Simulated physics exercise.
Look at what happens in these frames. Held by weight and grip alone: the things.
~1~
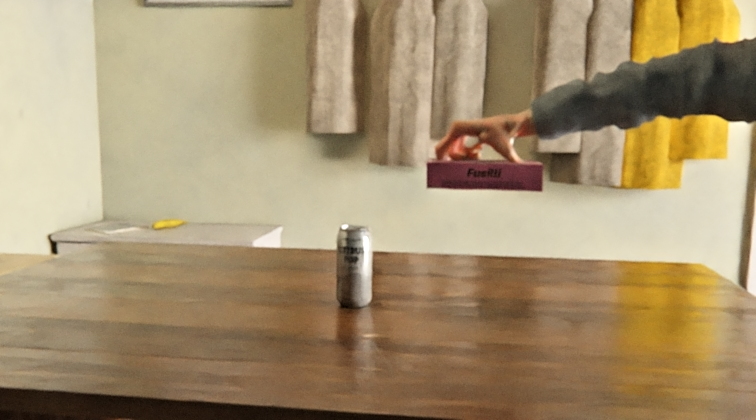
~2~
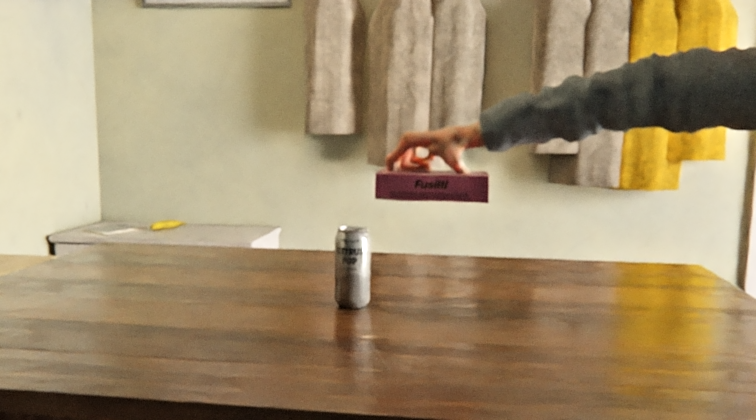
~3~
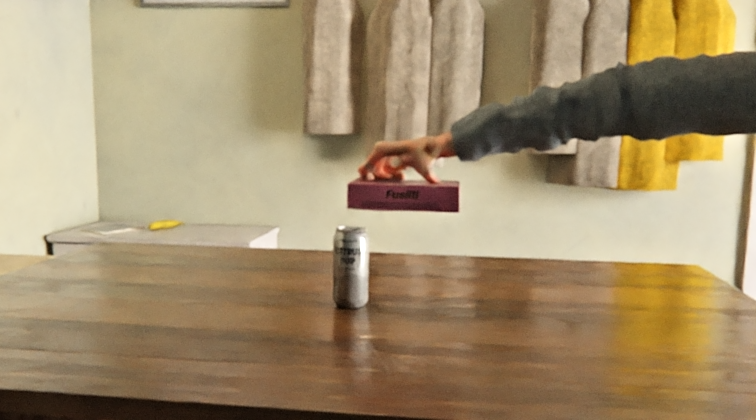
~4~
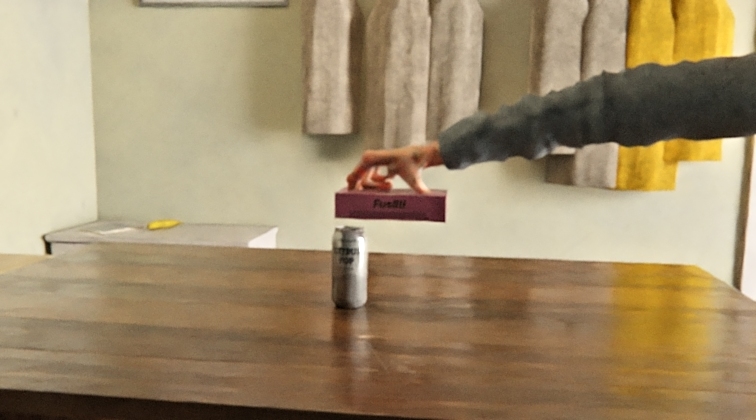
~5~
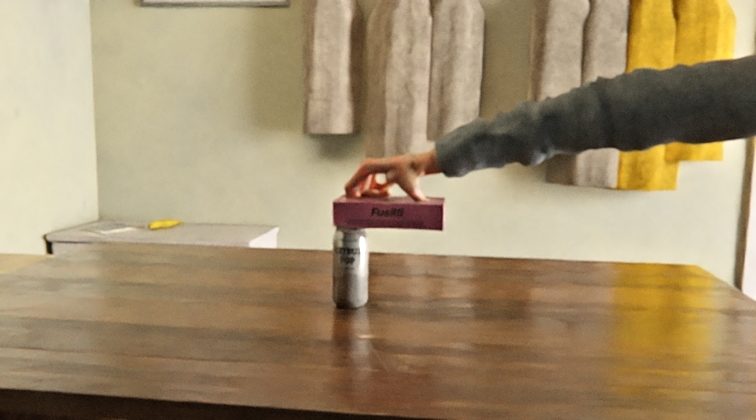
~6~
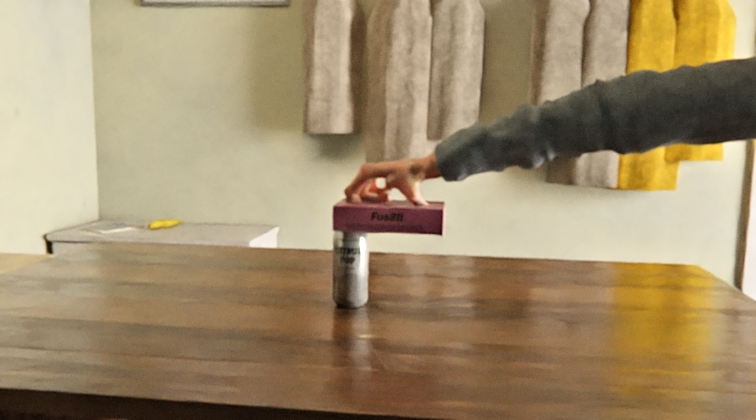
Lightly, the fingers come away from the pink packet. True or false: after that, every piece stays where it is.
False.
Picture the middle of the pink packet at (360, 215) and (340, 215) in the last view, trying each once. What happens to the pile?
Stays standing, then stays standing.
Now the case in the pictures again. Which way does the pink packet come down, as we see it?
It heads rightwards.
Then, 0.50 s on from there, pink packet now fallen.
Then, 1.10 s on from there, things are still on the move.
In the end, fallen, pink packet; white can unmoved. At the end, from the last picture's camera, pink packet near (487, 298). The pile loses its balance.
